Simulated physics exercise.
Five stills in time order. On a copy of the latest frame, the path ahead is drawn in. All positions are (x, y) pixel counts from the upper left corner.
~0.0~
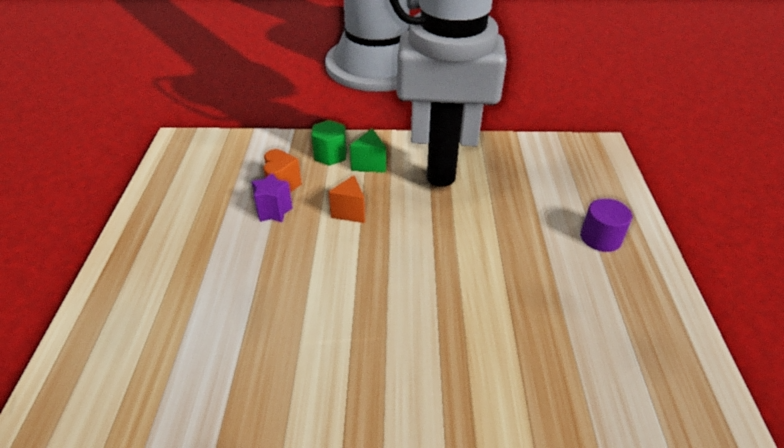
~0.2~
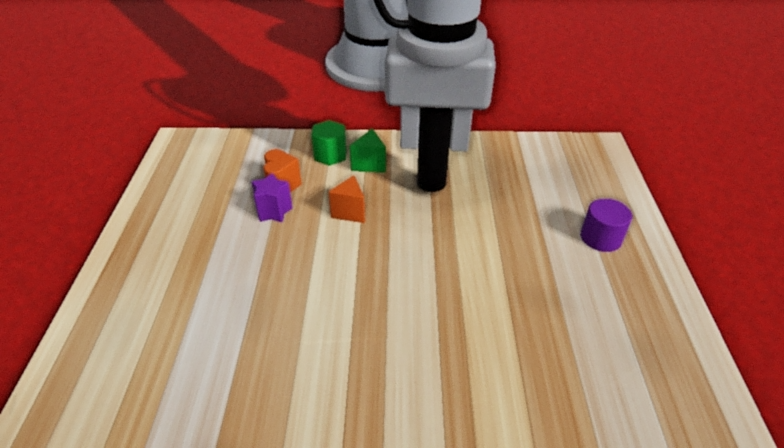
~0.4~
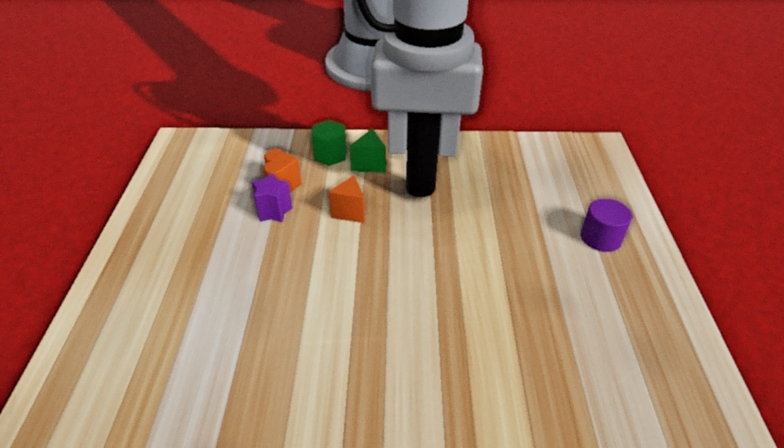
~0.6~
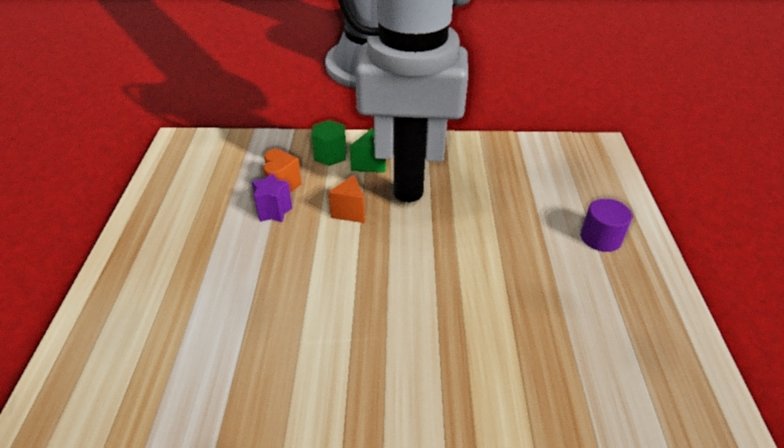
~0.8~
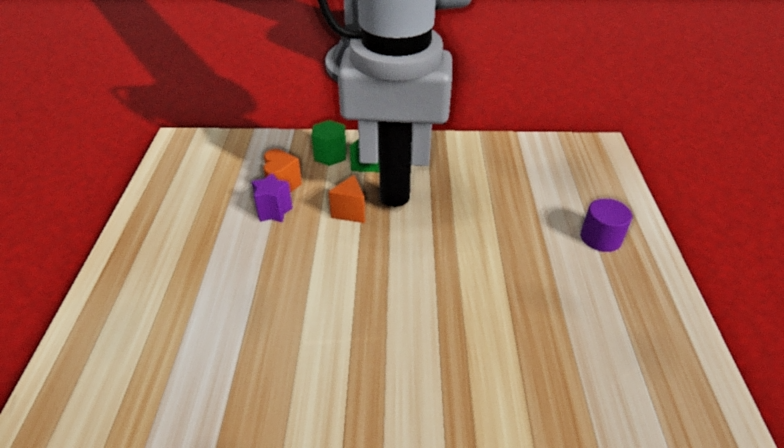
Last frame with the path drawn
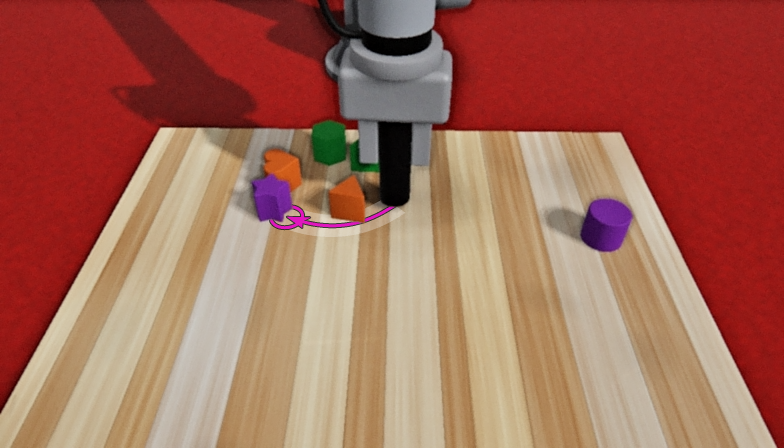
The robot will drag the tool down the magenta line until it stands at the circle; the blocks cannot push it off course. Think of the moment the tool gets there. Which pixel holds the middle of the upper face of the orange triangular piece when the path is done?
I'd expect the centre of its top face to be at (293, 174).
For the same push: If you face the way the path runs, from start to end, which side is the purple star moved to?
It is pushed towards the right-hand side.
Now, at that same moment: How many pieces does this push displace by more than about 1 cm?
I count two.
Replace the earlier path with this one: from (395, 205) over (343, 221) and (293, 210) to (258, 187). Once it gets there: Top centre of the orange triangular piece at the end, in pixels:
I think it will end close to (254, 189).
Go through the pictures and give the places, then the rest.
Tip of the tool at (441, 178), middles of tops, purple star at (269, 185), orange heart block at (278, 160), orange triangular piece at (349, 187), in the first picture.
Tool at (432, 183), nothing pushed, in the second picture.
Tool at (421, 188), nothing pushed, in the third picture.
Tool at (408, 193), nothing pushed, in the fourth picture.
Tool at (395, 197), purple star at (269, 185), orange heart block at (278, 160), orange triangular piece at (349, 187), in the fifth picture.
The line goes from (395, 205) via (363, 221) and (324, 225), ending at (287, 217).
On the path given first. One third of the way, tool at (362, 213); orange triangular piece at (336, 189), turned 40° clockwise.
Two thirds of the way, tool at (322, 217); orange triangular piece at (306, 184), turned 80° clockwise.
At the end, tool at (286, 209); purple star at (257, 179); orange heart block unmoved; orange triangular piece at (293, 174), turned 115° clockwise.
